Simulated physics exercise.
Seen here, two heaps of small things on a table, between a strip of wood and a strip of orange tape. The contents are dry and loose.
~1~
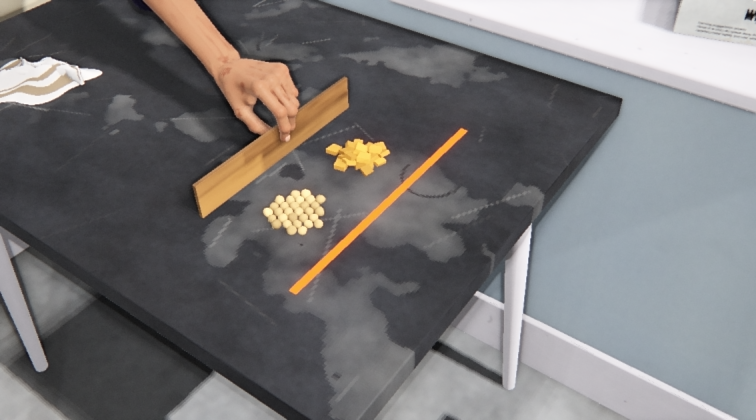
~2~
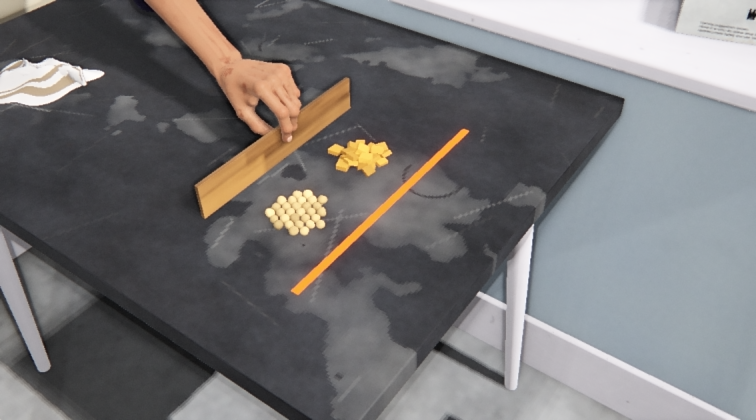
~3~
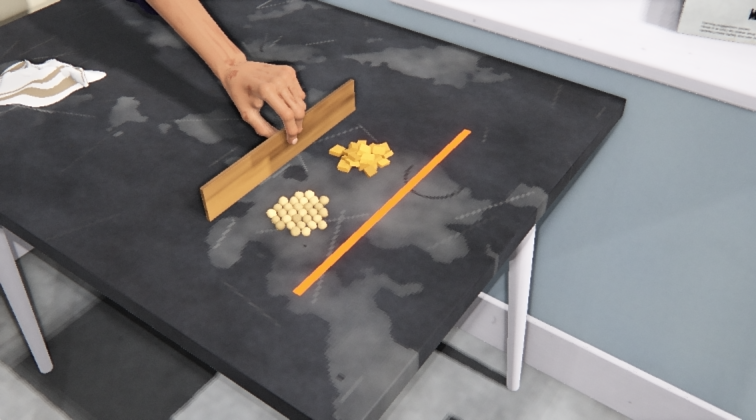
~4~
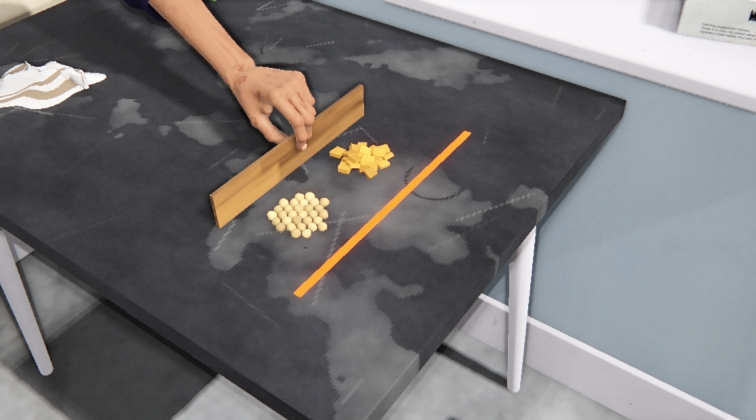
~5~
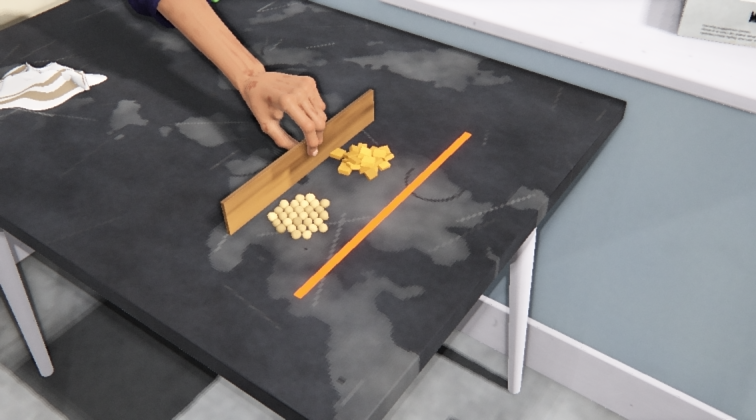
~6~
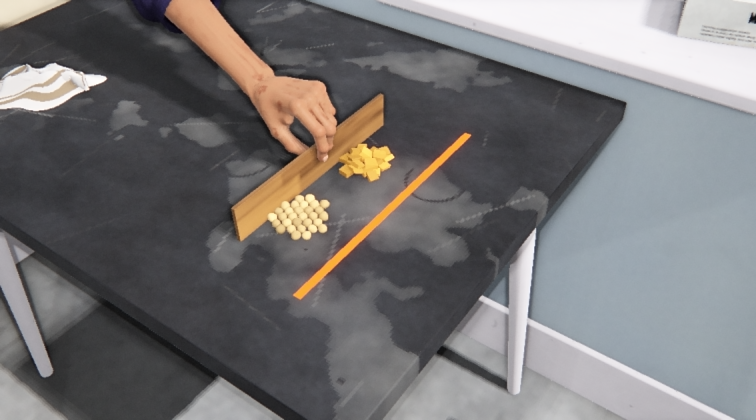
The clip shows a hand holding a wooden strip upright on a dark table, at first still, then sliding it a short way right toward two small heaps, chickpeas and yellow crackers, lying before an orange tape line.
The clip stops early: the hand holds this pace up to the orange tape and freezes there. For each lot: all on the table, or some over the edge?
The near lot remains up there and the far lot remains up there.
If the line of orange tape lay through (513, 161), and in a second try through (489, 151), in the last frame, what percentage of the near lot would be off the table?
In turn 0 and 0 in a hundred.
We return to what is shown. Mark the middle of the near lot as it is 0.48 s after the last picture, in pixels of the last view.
Roughly at (327, 234).
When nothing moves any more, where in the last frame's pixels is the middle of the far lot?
At about (434, 191).
Then, 0.48 s on from there, strip of wood still moving, near (354, 163); near lot all on the table, its front near (344, 244); far lot all on the table, its front near (407, 190).
Then, 0.98 s on from there, strip of wood stopped at the orange tape; near lot all on the table, its front near (385, 265); far lot all on the table, its front near (446, 207).
In the end, strip of wood stopped at the orange tape; near lot all on the table, its front near (385, 265); far lot all on the table, its front near (446, 207).
